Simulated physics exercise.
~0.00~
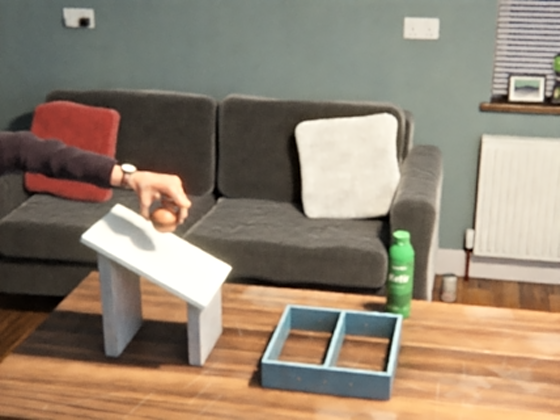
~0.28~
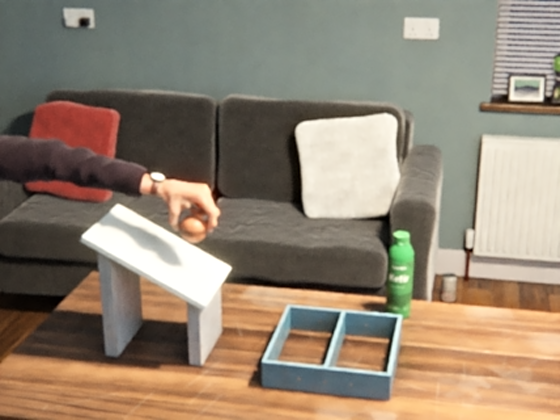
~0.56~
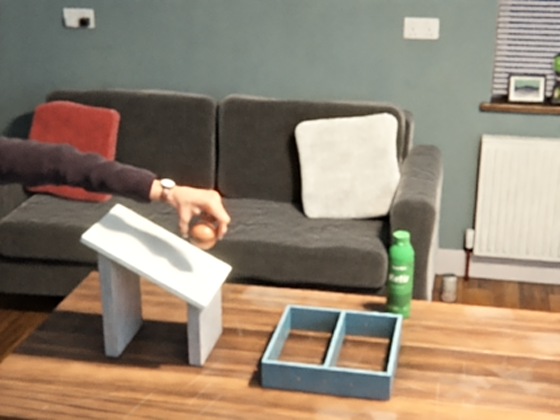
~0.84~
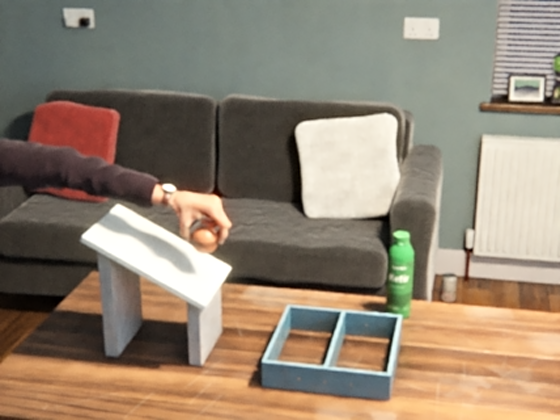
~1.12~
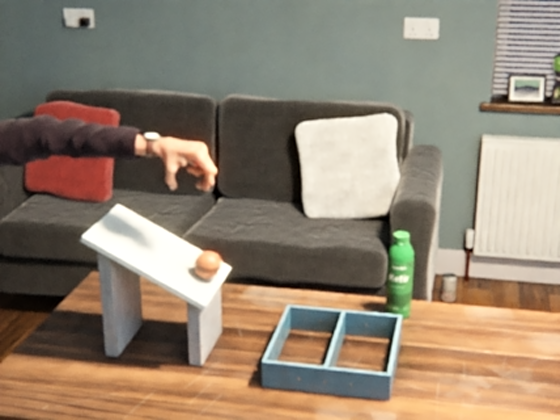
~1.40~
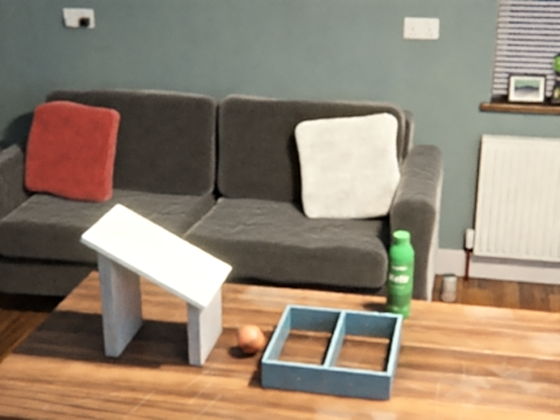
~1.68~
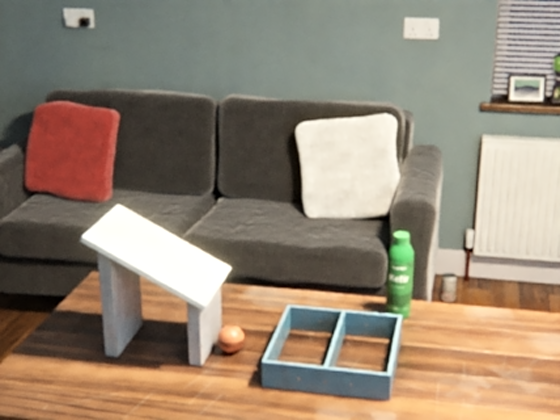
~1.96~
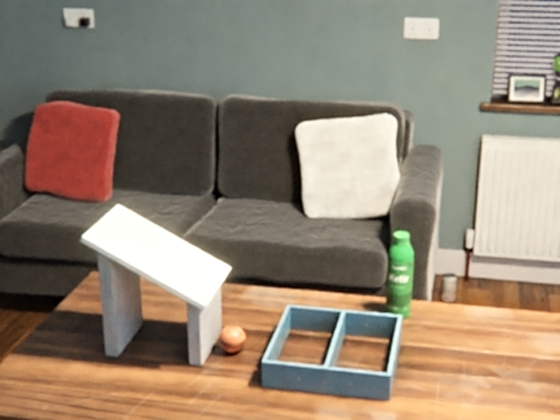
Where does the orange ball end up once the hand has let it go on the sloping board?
It ends up in neither bay of the blue tray, resting instead on the table between the board and the tray.
